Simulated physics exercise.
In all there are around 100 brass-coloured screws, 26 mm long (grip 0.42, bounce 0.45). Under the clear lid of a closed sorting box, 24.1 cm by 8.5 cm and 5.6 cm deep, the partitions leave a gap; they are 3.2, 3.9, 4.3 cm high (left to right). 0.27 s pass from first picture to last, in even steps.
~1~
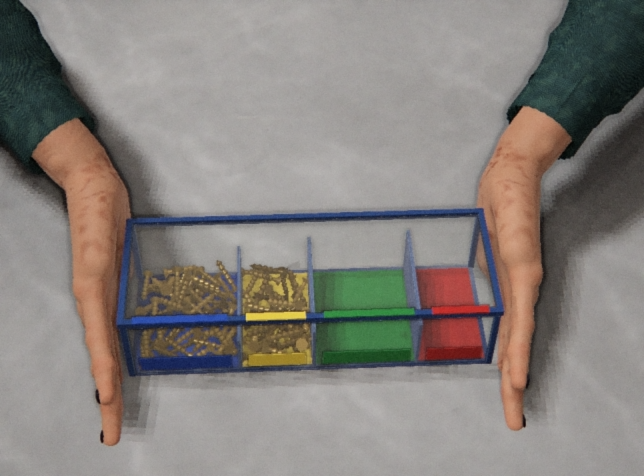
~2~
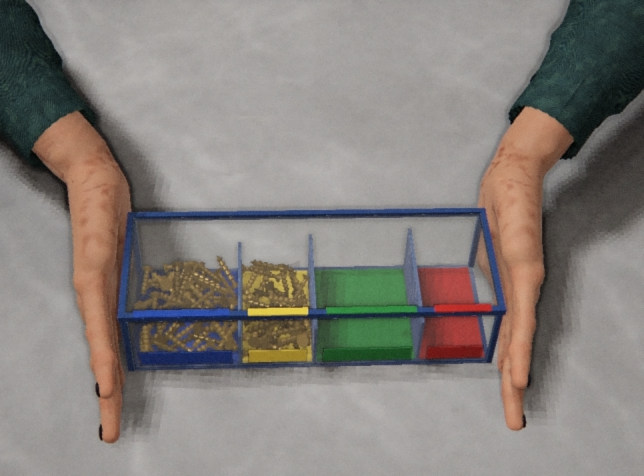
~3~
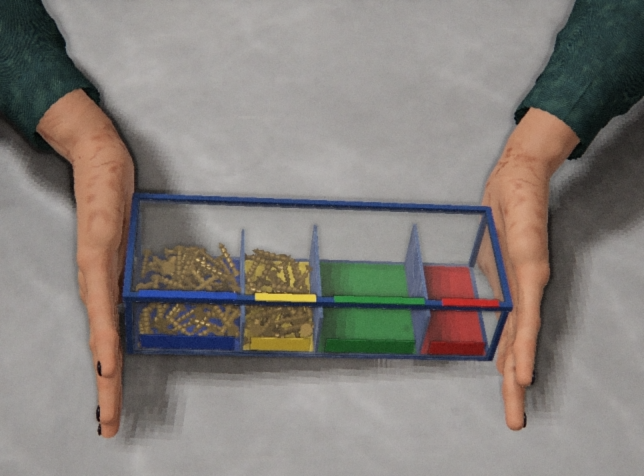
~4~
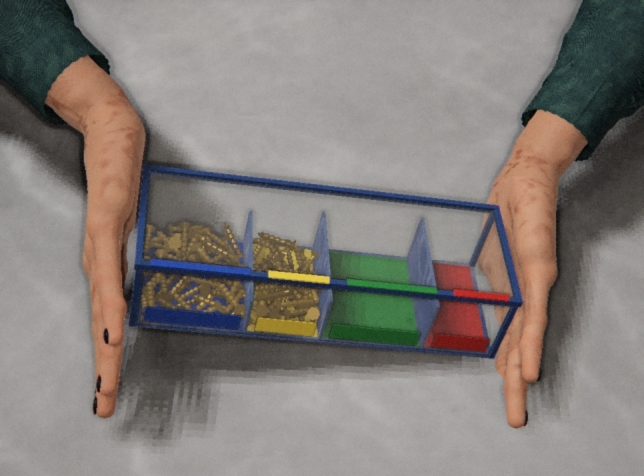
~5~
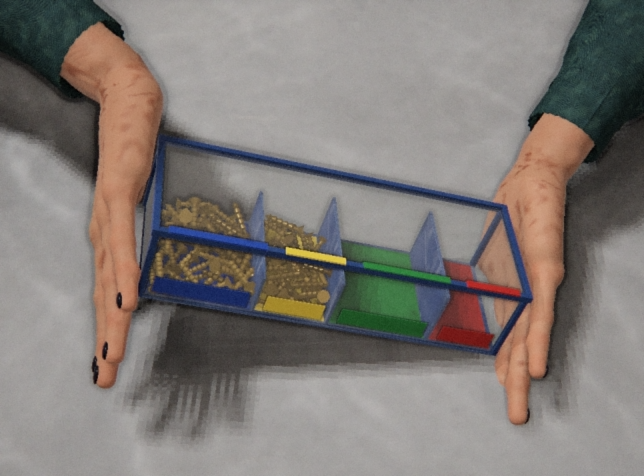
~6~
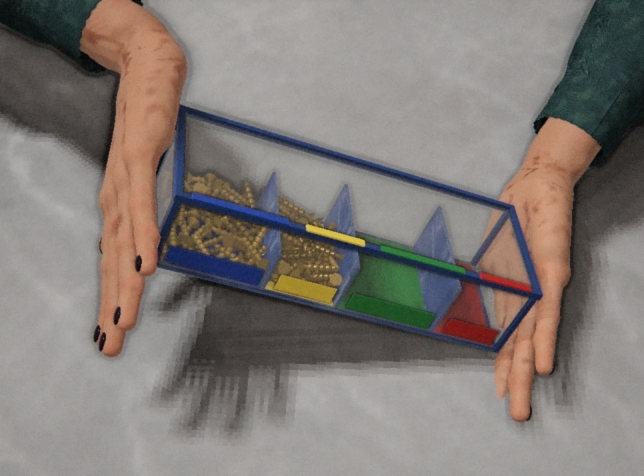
To begin with, two hands hold a clear-lidded box nearly level, its blue and yellow compartments containing brass-coloured screws and its green and red ones empty. The left hand then rises, lifting the blue end and tilting the box steadily down towards the right, while the screws stay in the same two compartments.
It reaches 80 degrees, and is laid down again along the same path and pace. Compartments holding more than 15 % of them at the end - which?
Red no, blue yes, green yes, yellow yes.
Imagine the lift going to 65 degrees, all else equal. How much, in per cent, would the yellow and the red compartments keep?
Shares: Yellow 45 and red 0, per cent.
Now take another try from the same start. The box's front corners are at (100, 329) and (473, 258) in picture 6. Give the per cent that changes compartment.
Estimate: Around 5 %.
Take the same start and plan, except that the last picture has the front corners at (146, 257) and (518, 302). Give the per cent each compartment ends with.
Red = 0 %, blue = 45 %, green = 10 %, yellow = 40 %.
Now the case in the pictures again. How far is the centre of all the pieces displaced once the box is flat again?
4.0 cm, roughly.
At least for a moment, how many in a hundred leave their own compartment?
Estimate: Some 35 per cent.
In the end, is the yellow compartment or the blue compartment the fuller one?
The yellow compartment.
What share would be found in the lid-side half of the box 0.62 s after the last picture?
I'd put it at some 30 percent.
Then, 0.62 s after the last picture, tilt 78 degrees; blue 45 %, green 5 %, yellow 50 %.
Then, 1.04 s after the last picture, tilt 32 degrees; blue 35 %, green 20 %, yellow 45 %.
Then, 1.53 s after the last picture, tilt 0 degrees; blue 35 %, green 20 %, yellow 45 %.
In the end, red 0 %, blue 35 %, green 20 %, yellow 45 %.
